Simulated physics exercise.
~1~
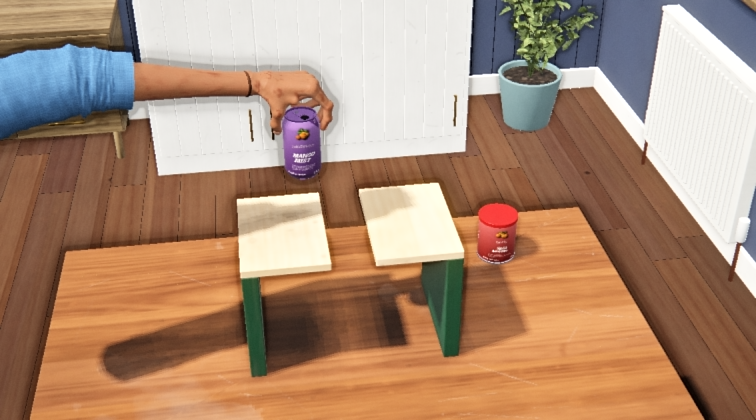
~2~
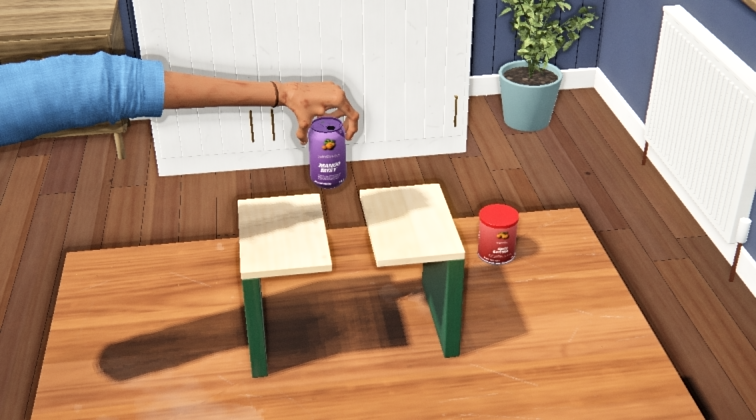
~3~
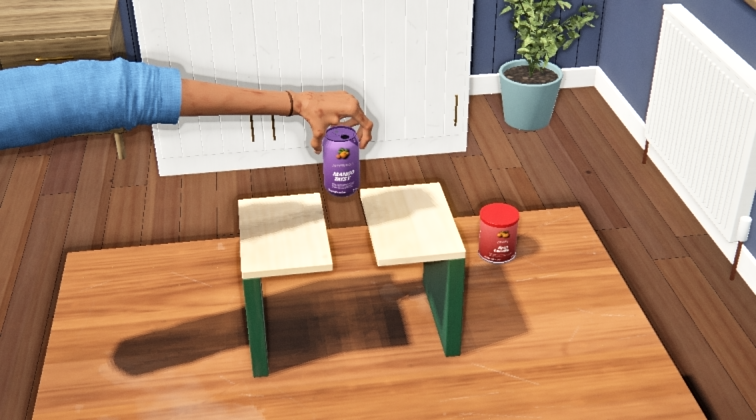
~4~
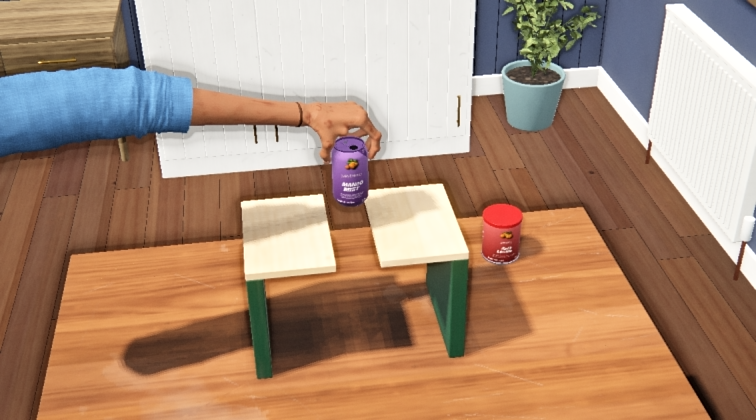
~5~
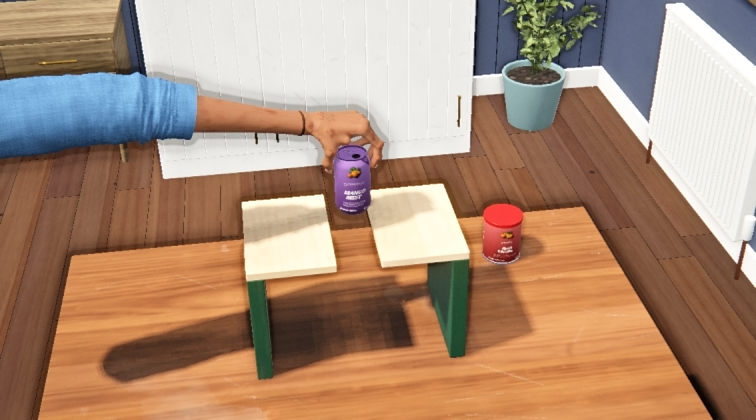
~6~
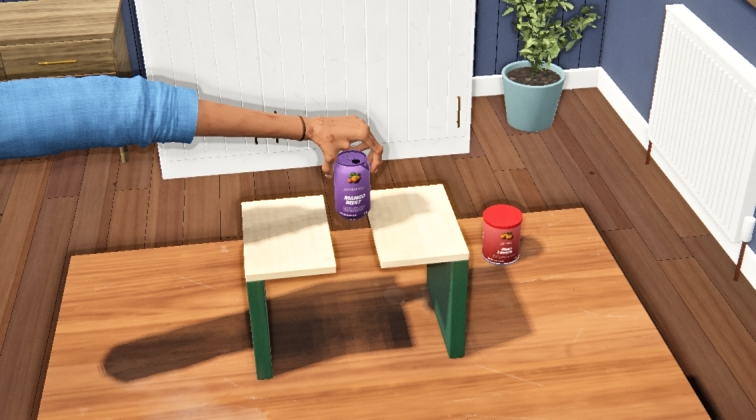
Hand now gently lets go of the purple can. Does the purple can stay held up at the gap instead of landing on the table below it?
No: It gets past.
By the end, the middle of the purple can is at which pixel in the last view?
At about (357, 306).
Then, 0.30 s past the last view, purple can displaced well along near (355, 272).
Then, 0.40 s past the last view, purple can displaced well along near (356, 297).
Finally, moved from the start, purple can; red tin still in place. Final places as the last picture's camera would see them, purple can near (357, 306). The can drops through.
